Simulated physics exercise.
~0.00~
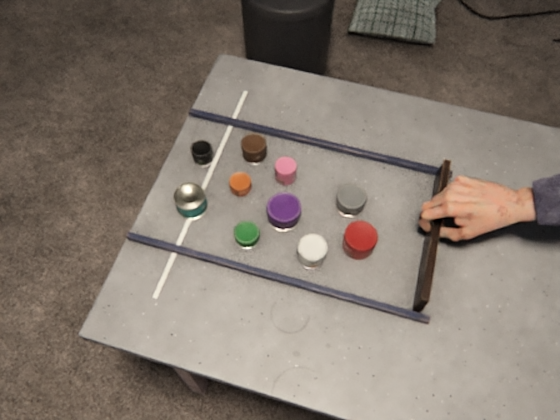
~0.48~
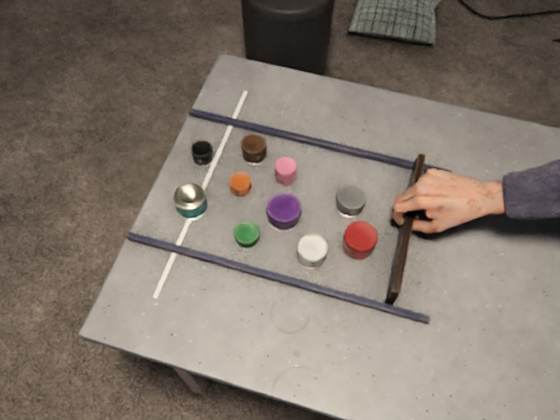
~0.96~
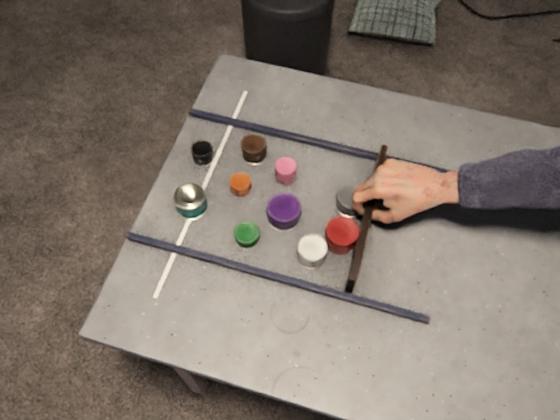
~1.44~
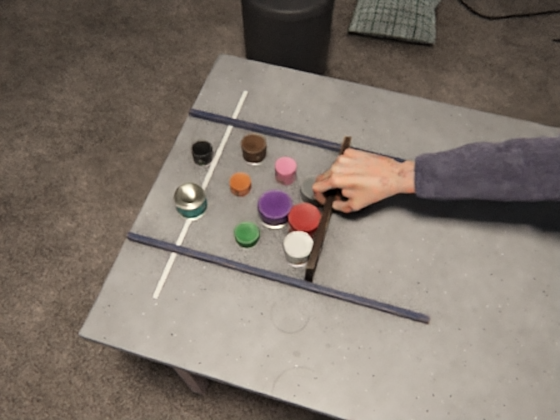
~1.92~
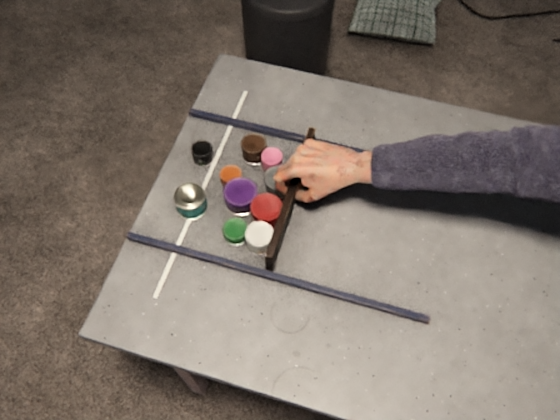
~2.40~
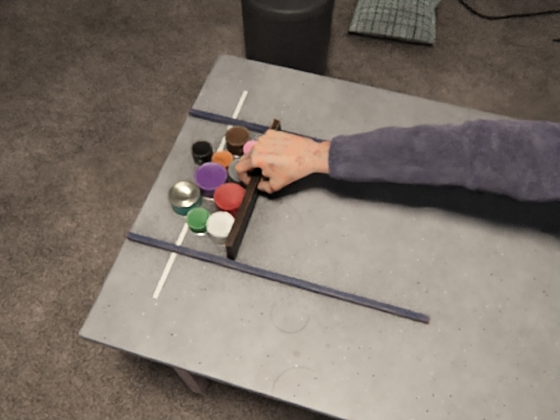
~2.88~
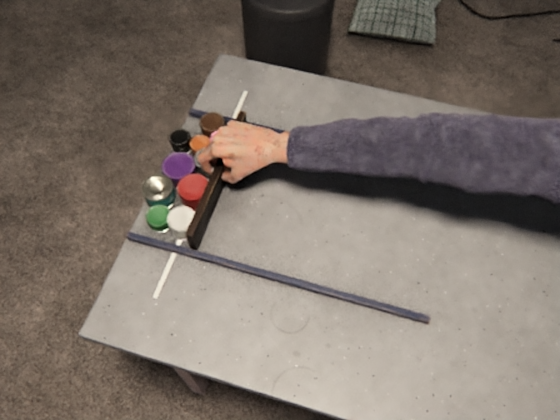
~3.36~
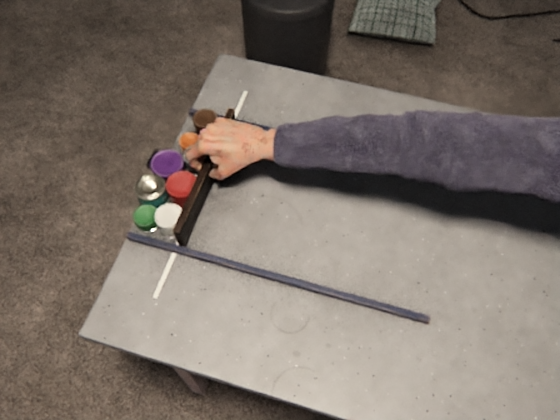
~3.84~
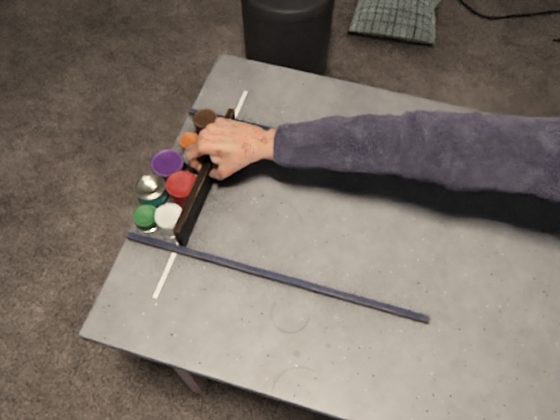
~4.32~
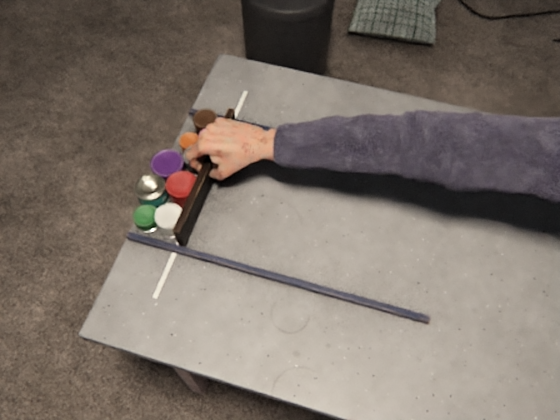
At the start, a hand holds a dark board upright at the right of a channel between two blue strips on a grey table, with colourful round tubs and tins scattered to its left. The hand slides the board left, reaching the red tub and then the grey tin. The white and purple tins are soon pushed along too, and the group bunches together as it crosses the white tape line. The black tin drops off the table's left end. The board stops near the tape, and the remaining pieces sit crowded at the edge, still.
